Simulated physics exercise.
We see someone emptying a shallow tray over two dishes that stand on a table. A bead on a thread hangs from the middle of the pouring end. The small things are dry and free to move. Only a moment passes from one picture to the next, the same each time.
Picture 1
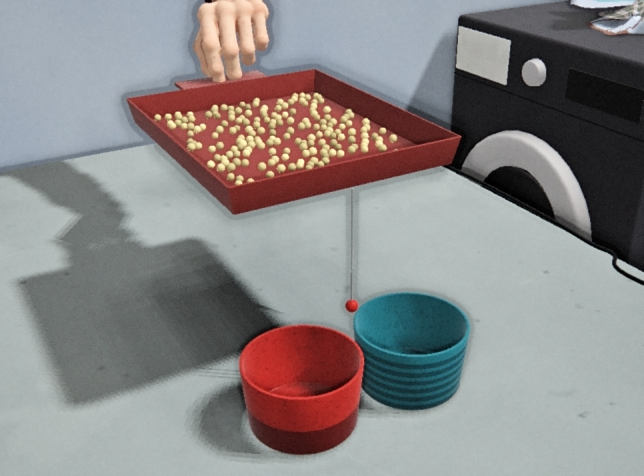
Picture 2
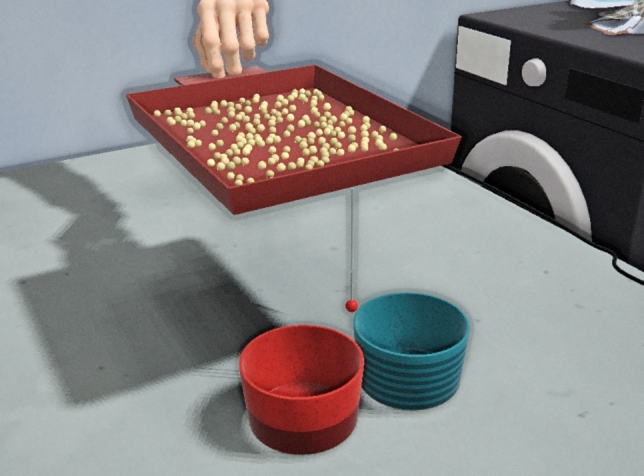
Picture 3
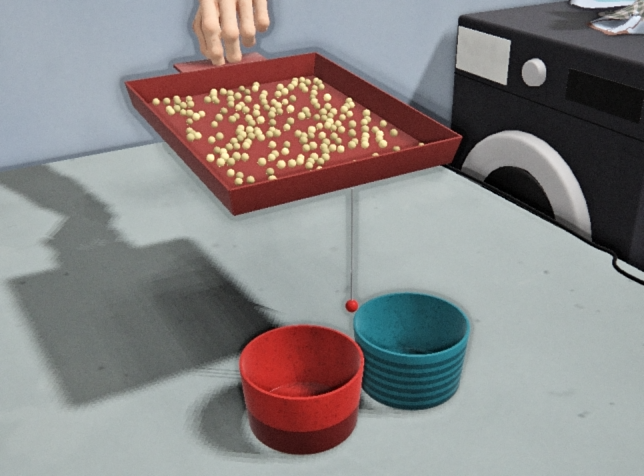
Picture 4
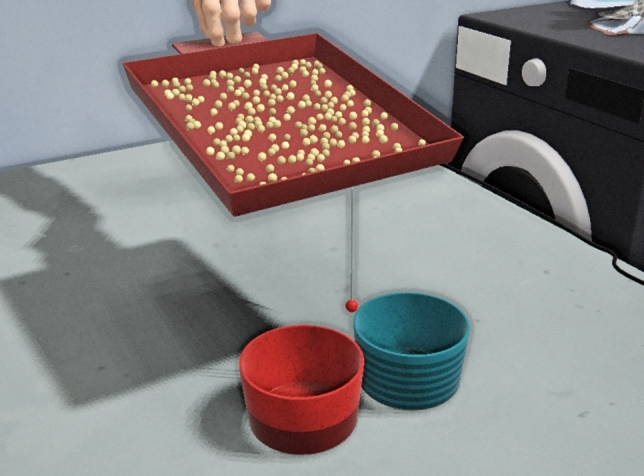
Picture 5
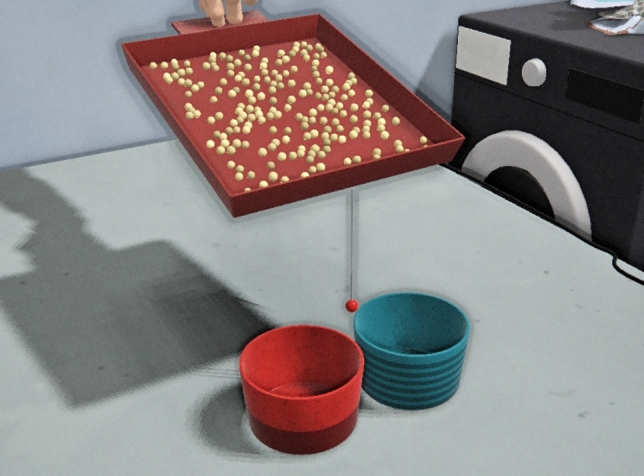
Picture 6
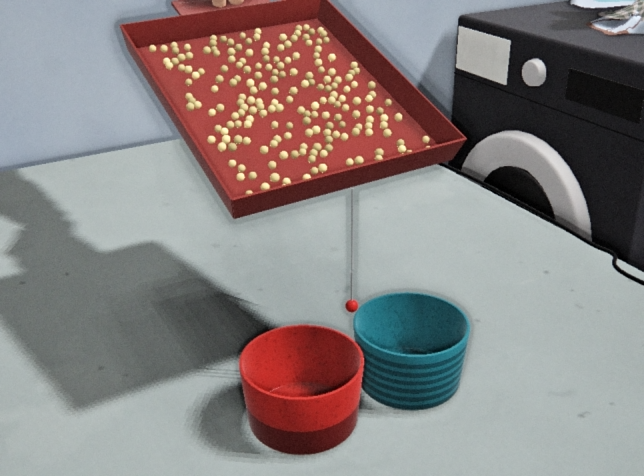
Above a pale table holding a red dish and a teal one, a hand gradually raised the back of a shallow red tray, tilting it towards the dishes as the scattered beans shifted slightly inside.
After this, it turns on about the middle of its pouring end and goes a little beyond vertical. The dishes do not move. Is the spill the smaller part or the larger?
The two hold over half of the load.
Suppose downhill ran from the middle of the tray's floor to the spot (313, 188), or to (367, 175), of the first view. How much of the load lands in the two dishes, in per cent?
About 70 and 50 per cent.
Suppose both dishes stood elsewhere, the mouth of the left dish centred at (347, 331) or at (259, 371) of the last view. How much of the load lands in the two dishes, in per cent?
In turn 20 and 60 in a hundred.
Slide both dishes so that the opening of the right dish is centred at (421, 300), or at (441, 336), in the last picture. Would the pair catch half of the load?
One: Less than half. Two: More than half.
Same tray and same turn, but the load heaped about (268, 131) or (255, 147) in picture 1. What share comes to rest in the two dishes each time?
First some 70, then 70 per cent.
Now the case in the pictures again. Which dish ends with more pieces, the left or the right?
The winner is the left-hand dish.
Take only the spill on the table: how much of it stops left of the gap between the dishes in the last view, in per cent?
Near 30 %.
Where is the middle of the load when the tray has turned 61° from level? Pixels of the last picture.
Close to (335, 177).
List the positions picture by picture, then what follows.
Corners of the pouring end (232, 184) and (453, 136), level; middle of the load (287, 136), soya beans; left dish (332, 419); right dish (444, 376); bead on its thread (352, 306), in the first picture.
Corners of the pouring end (232, 184) and (453, 136), level; middle of the load (287, 134), in the second picture.
Corners of the pouring end (233, 186) and (454, 136), tipped barely, level across its low end; middle of the load (287, 128), in the third picture.
Corners of the pouring end (234, 188) and (455, 136), tipped a little, level across its low end; middle of the load (287, 118), in the fourth picture.
Corners of the pouring end (235, 191) and (457, 136), tipped a little, level across its low end; middle of the load (288, 108), in the fifth picture.
Corners of the pouring end (235, 194) and (458, 136), tipped clearly, level across its low end; middle of the load (290, 100); left dish (332, 419); right dish (444, 376), in the sixth picture.
Just after the last frame, tray tipped steeply; almost all on the tray; just a few in the air.
A moment on, tray tipped right over; almost all on the tray; just a few in the left dish; just a few in the right dish; just a few outside both; just a few in the air.
Further on, tray tipped past a quarter turn; roughly half in the left dish; roughly a quarter in the right dish; roughly a third outside both.
When it is over, tray tipped past a quarter turn; roughly half in the left dish; roughly a quarter in the right dish; roughly a third outside both.
